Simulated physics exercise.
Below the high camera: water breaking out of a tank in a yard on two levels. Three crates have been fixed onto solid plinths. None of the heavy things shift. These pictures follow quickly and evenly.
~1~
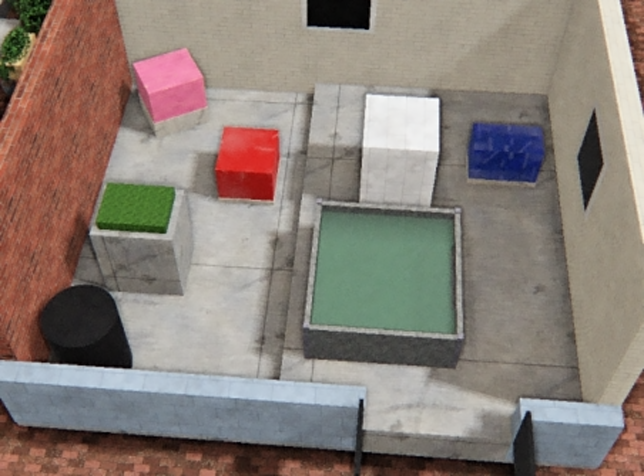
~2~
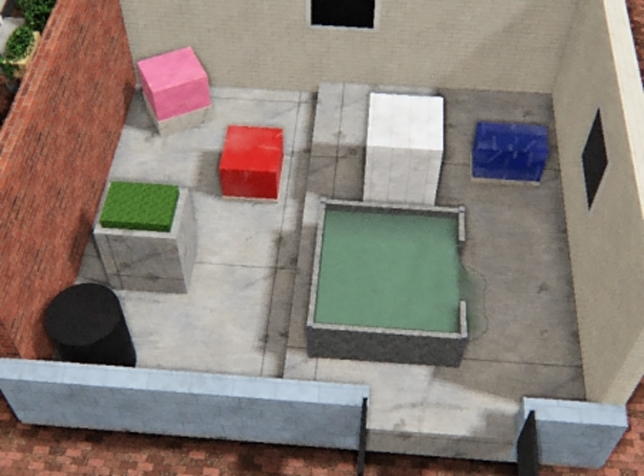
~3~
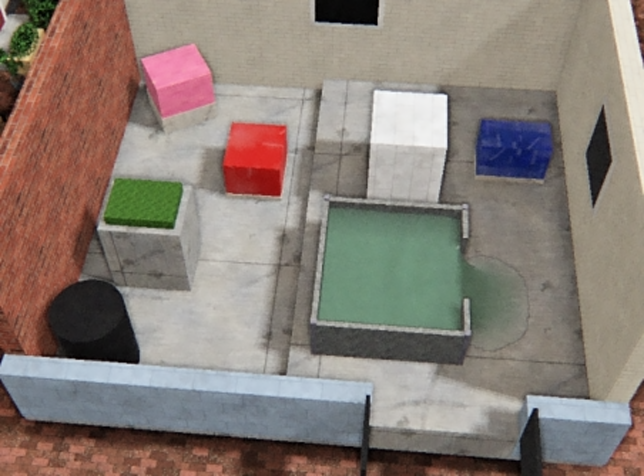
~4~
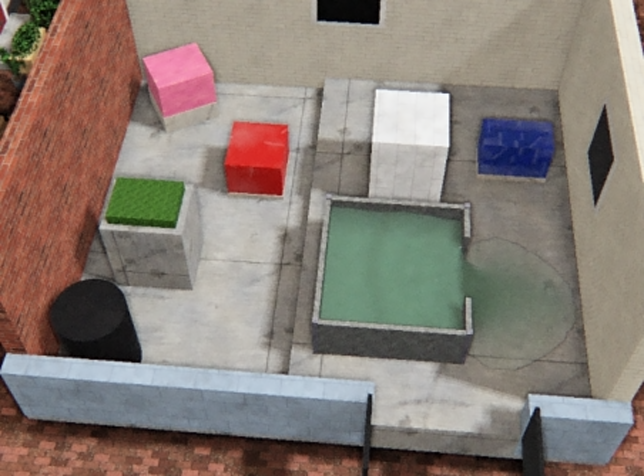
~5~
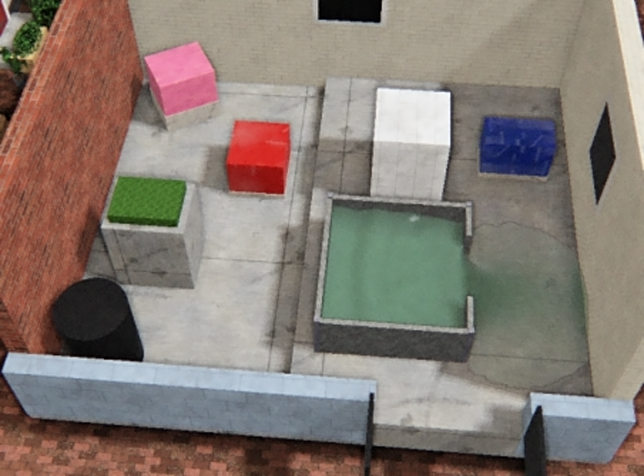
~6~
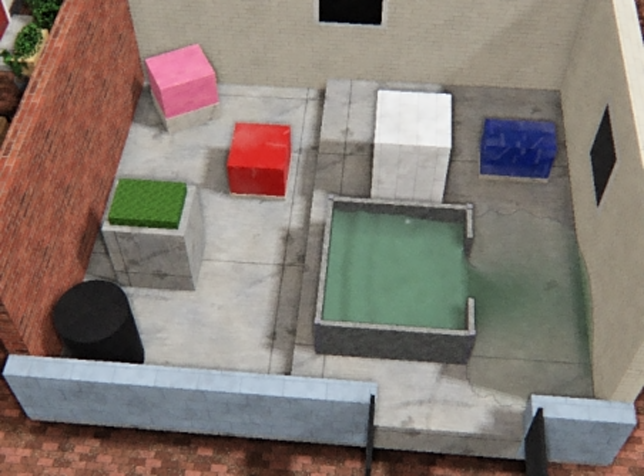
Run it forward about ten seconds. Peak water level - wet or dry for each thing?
Outcome: The red crate is saved; the pink crate is saved; the blue crate is not saved.
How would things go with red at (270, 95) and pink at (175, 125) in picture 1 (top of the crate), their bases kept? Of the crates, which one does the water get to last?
The one in pink, I think.
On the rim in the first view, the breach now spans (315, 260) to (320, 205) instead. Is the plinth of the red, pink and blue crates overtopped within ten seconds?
Then red gets flooded, pink is untouched and blue is untouched.
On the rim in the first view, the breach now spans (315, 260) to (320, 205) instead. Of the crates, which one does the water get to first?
Answer: The crate marked red.
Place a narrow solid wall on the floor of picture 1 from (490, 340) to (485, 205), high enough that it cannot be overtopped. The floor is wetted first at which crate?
That would be the blue one.
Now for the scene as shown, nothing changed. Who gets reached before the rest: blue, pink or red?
That would be the blue-painted one.
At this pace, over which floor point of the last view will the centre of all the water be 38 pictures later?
Somewhere near (405, 257).
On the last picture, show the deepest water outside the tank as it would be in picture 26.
Around (574, 321).
A moment on, water covers 15 % of the floor; the red crate not reached, the pink crate not reached, the blue crate water round its plinth.
Next, water covers 25 % of the floor; the red crate not reached, the pink crate not reached, the blue crate water round its plinth.
Then, water covers 45 % of the floor; the red crate not reached, the pink crate not reached, the blue crate water round its plinth.
Later, water covers 70 % of the floor; the red crate water round its plinth, the pink crate water round its plinth, the blue crate water round its plinth.
In the end, water covers 95 % of the floor; the red crate stayed above the water, the pink crate stayed above the water, the blue crate was topped.
